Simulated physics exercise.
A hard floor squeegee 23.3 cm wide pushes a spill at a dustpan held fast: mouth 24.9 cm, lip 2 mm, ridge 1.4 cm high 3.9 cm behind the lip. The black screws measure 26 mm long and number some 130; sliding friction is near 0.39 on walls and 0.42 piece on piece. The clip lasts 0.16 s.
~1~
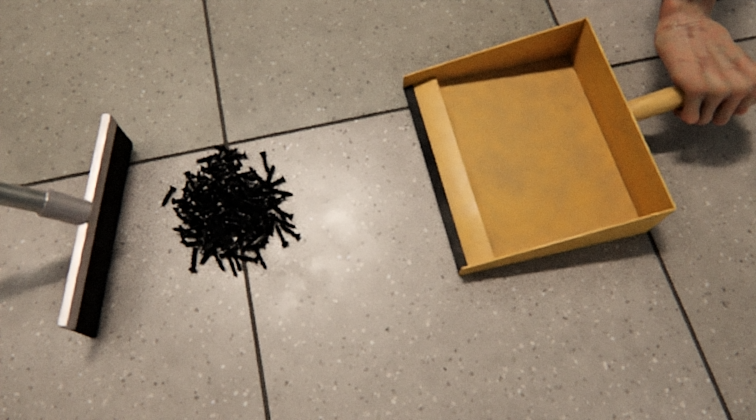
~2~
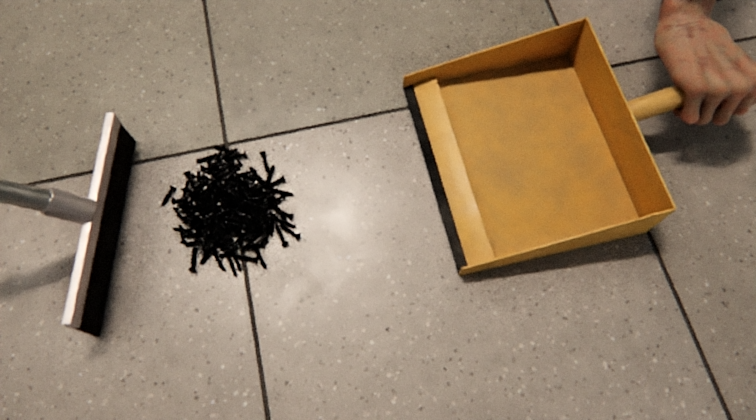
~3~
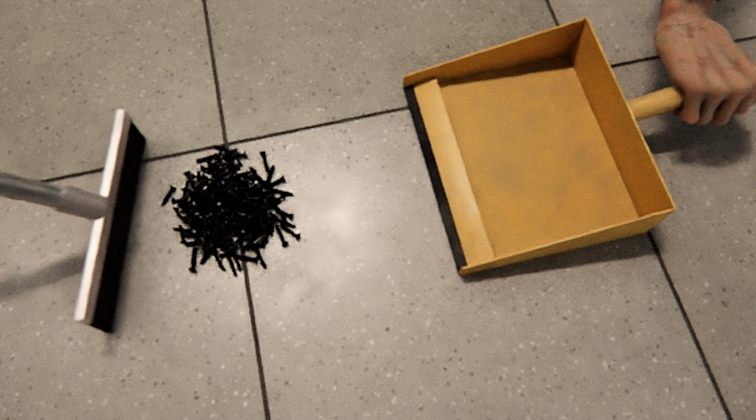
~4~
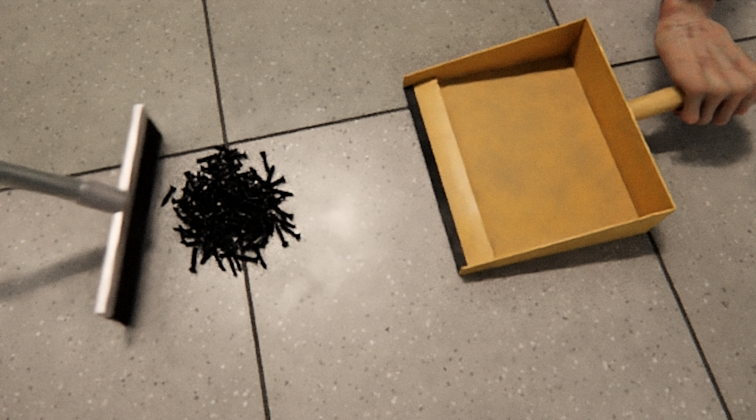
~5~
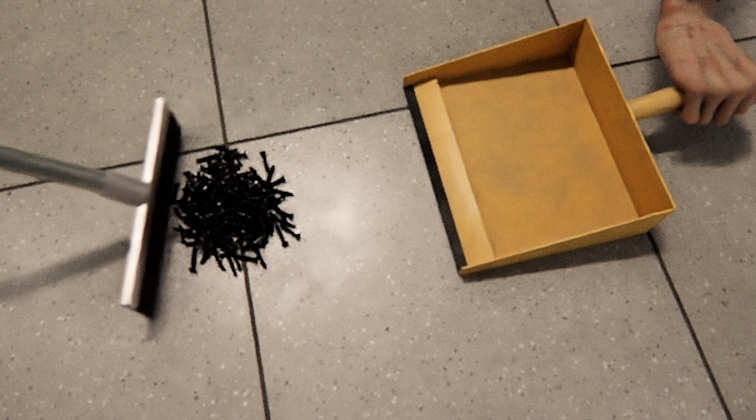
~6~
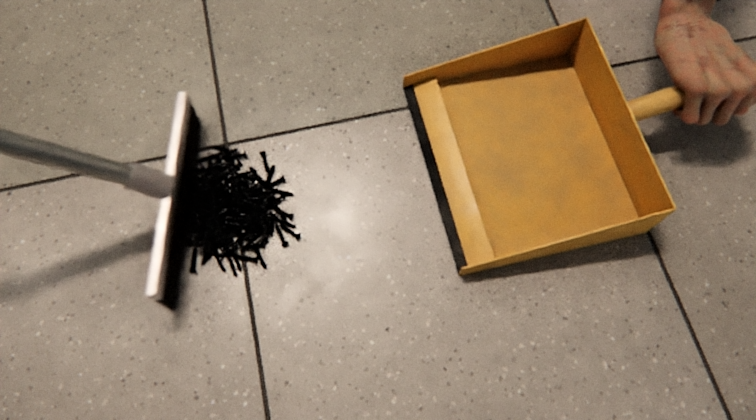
The clip opens on a pile of black screws on gray floor tiles, with a squeegee at left and a hand gripping a yellow dustpan at right. The squeegee barely shifts at first, then slides right across the gap and presses into the pile's left edge, while the dustpan stays still.
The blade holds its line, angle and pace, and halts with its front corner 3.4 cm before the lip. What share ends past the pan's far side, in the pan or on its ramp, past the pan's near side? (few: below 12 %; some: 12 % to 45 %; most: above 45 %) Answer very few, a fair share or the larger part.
Past the pan's far side: Very few; in the pan or on its ramp: A fair share; past the pan's near side: Very few.
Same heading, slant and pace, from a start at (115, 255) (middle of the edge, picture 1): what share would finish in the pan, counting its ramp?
About 20 per cent.
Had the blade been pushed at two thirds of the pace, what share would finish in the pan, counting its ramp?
Then about 5 per cent.
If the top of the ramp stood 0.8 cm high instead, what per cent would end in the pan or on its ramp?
In that case some 20 per cent.
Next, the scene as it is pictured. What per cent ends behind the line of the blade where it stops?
About 5 per cent.
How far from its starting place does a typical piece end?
Roughly 22 cm.
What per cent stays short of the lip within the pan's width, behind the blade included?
Some 80 per cent.
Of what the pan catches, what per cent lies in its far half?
About 50 per cent.
Then, 0.15 s after the last picture, middle of the blade 17 cm from the lip; 0 % over the lip, far side 0 %, near side 0 %.
Then, 0.25 s after the last picture, middle of the blade 9 cm from the lip; 0 % over the lip, far side 0 %, near side 0 %.
Then, 0.49 s after the last picture, middle of the blade 6 cm from the lip; 15 % over the lip, far side 5 %, near side 0 %.
In the end, far side 5 %, pan 15 %, near side 0 %, in front of the lip or behind the blade 80 %.
